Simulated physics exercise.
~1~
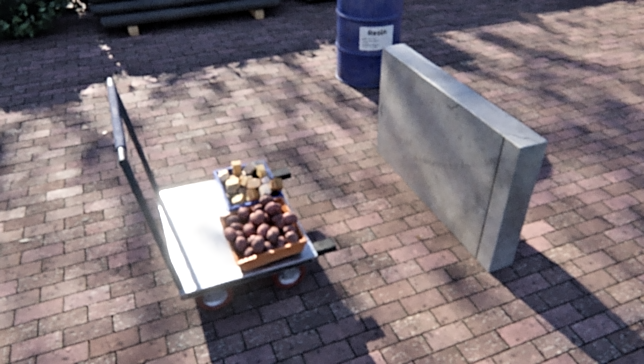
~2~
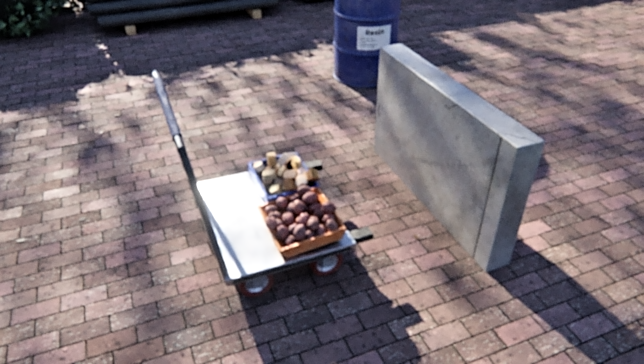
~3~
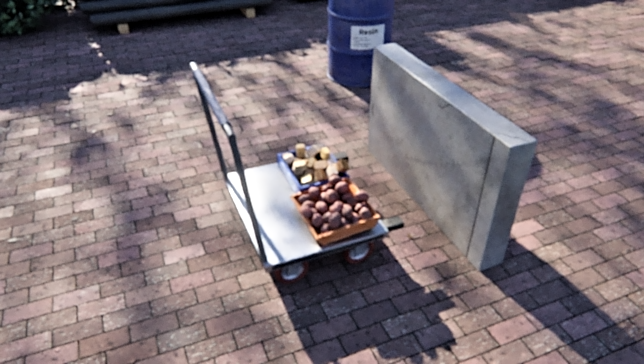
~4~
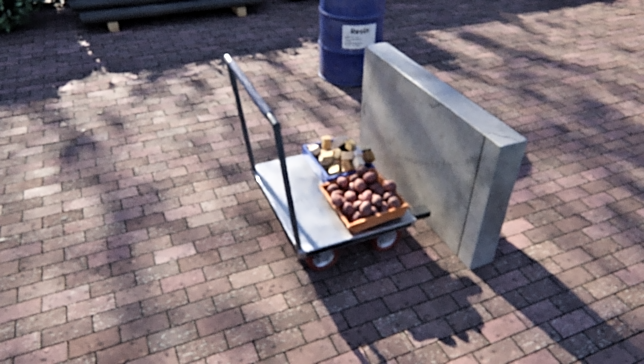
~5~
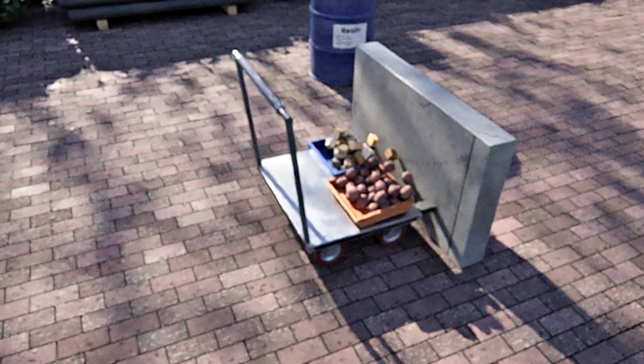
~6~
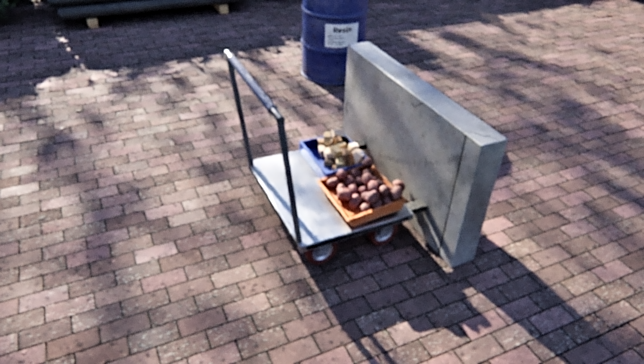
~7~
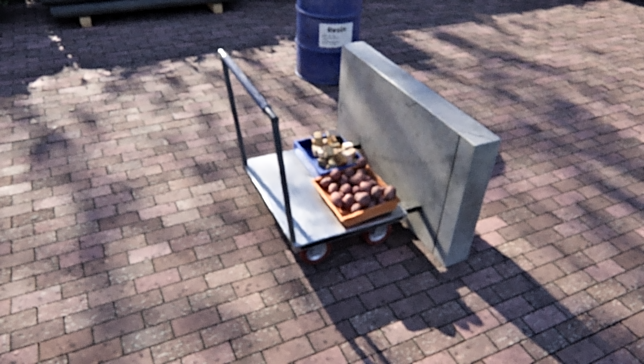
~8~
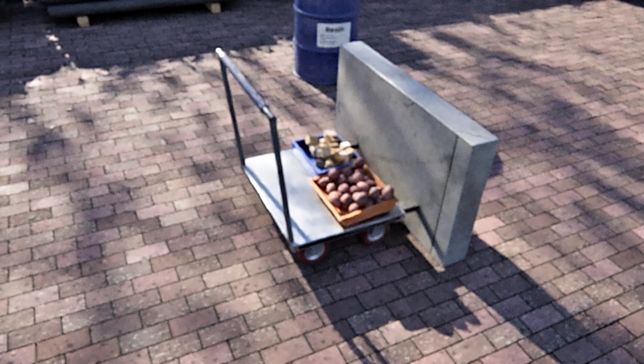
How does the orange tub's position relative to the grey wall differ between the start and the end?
At the start the orange tub is well to the left of the grey wall, with a stretch of paving between them. At the end it is farther right, sitting on the stopped trolley close beside the wall.
The video shows a flat trolley carrying a blue tub of wooden blocks and an orange tub of red potatoes rolling right across brick paving. It stops against a grey wall, the pieces jolt, and the trolley rests there with most still in the tubs.
